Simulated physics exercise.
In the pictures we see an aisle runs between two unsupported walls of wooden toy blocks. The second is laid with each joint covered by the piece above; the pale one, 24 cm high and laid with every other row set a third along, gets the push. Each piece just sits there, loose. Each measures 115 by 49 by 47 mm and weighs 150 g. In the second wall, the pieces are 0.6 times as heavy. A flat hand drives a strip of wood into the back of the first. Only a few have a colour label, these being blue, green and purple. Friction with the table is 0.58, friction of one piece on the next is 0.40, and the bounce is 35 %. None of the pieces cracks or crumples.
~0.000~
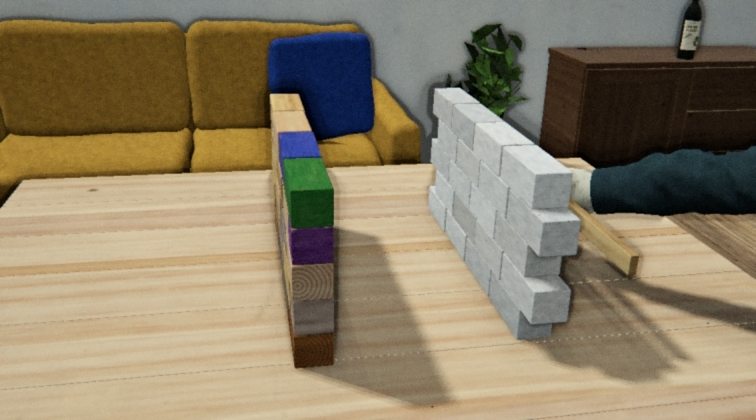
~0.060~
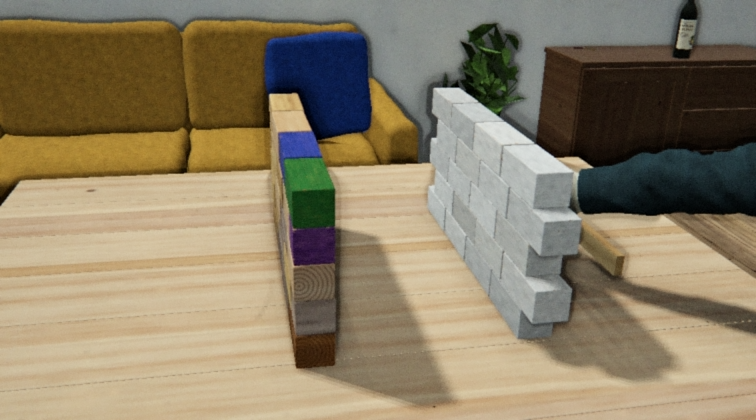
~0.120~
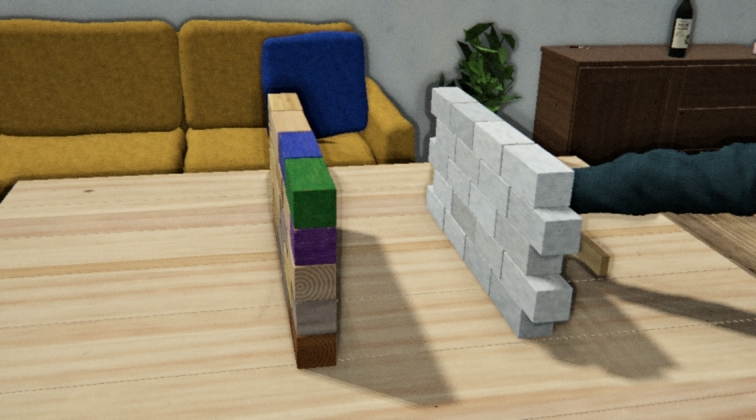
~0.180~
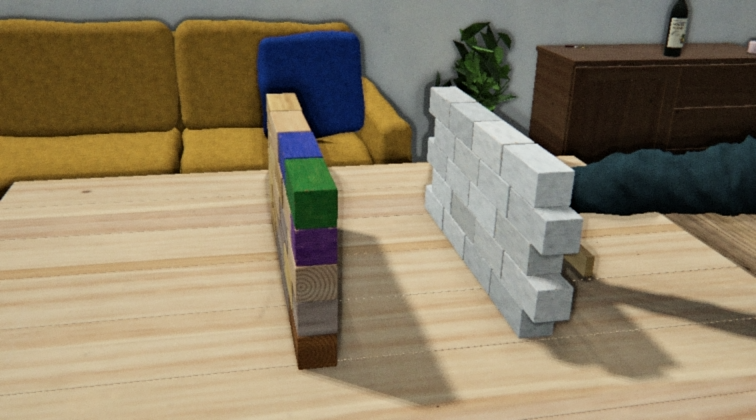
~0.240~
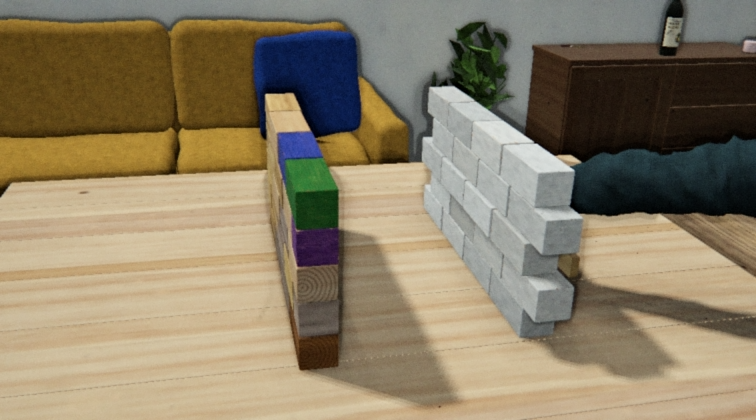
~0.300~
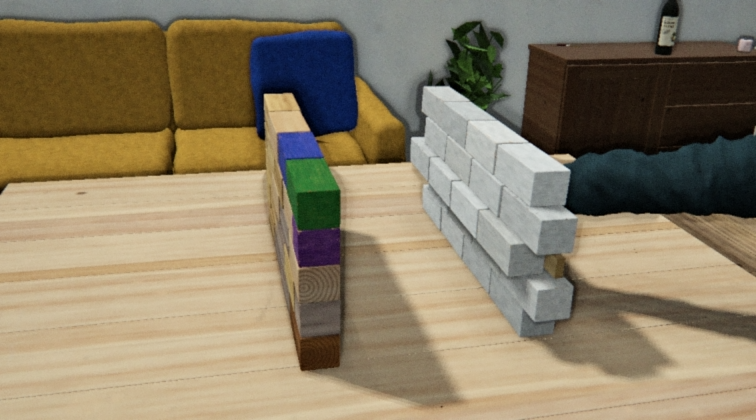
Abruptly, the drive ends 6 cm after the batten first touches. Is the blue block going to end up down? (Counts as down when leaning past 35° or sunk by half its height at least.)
No, it stays up.
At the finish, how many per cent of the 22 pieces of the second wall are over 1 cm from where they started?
It is 0 per cent.
After 0.40 s, 0 of the pale wall down; none of the 22 blocks of the second wall down; blue block unmoved.
After 0.52 s, 12 of the pale wall down; none of the 22 blocks of the second wall down; blue block unmoved.
After 0.70 s, 16 of the pale wall down; none of the 22 blocks of the second wall down, 2 disturbed; blue block unmoved.
In the end (1.4 s), 16 of the pale wall down; none of the 22 blocks of the second wall down, 2 disturbed; blue block unmoved; green block unmoved; purple block unmoved. From the last view, middles, blue block near (300, 160), green block near (312, 192).
